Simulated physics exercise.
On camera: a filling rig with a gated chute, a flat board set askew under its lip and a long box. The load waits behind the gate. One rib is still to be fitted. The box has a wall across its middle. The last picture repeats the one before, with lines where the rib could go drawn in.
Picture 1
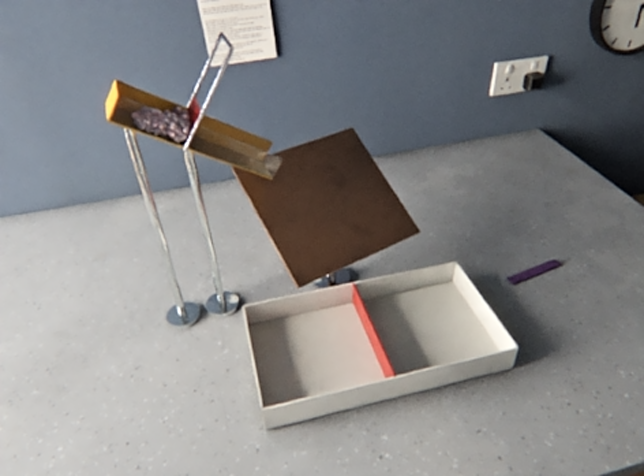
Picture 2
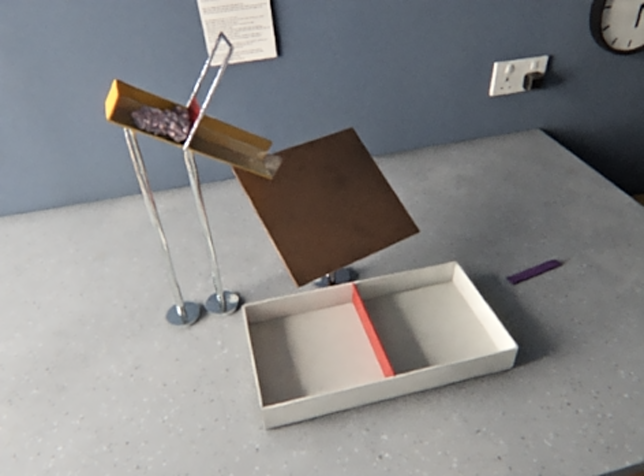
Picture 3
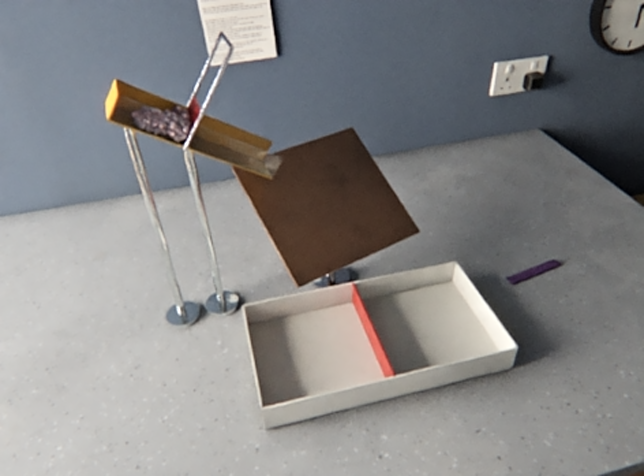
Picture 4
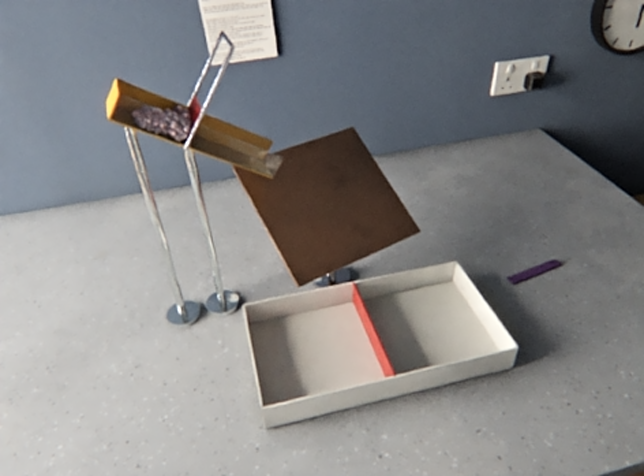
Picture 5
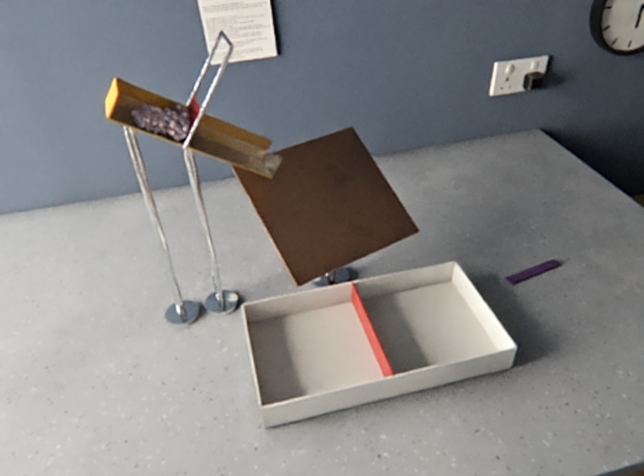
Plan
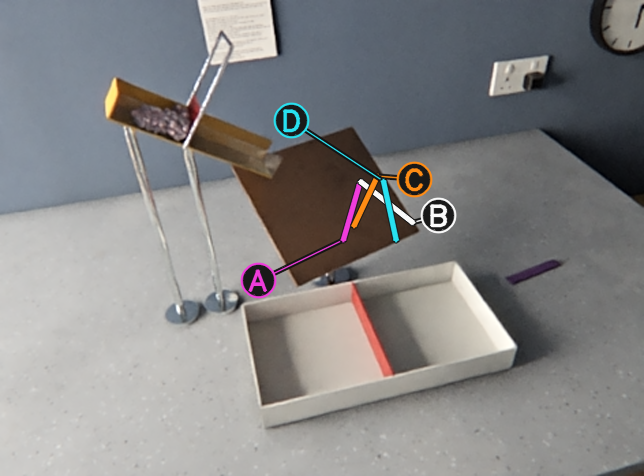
In the video, small purplish pieces sit behind a red gate in a sloping yellow chute on metal legs, beside a tilted brown board and a pale box with a red divider; nothing visibly moves.
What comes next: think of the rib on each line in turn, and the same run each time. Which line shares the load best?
The answer is line C.
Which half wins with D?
More lands on the right.
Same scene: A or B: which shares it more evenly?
A it is.
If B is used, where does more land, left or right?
Right.
On the marked copy, line A from (359, 184) to (343, 239); line B from (360, 181) to (412, 222); line C from (377, 176) to (354, 225); line D from (383, 181) to (396, 239).
Choosing A, of what is caught, most in the left half, about a quarter in the right.
Choosing B, of what is caught, none in the left half, all in the right.
Choosing C, of what is caught, about half in the left half, about half in the right.
Choosing D, of what is caught, none in the left half, all in the right.
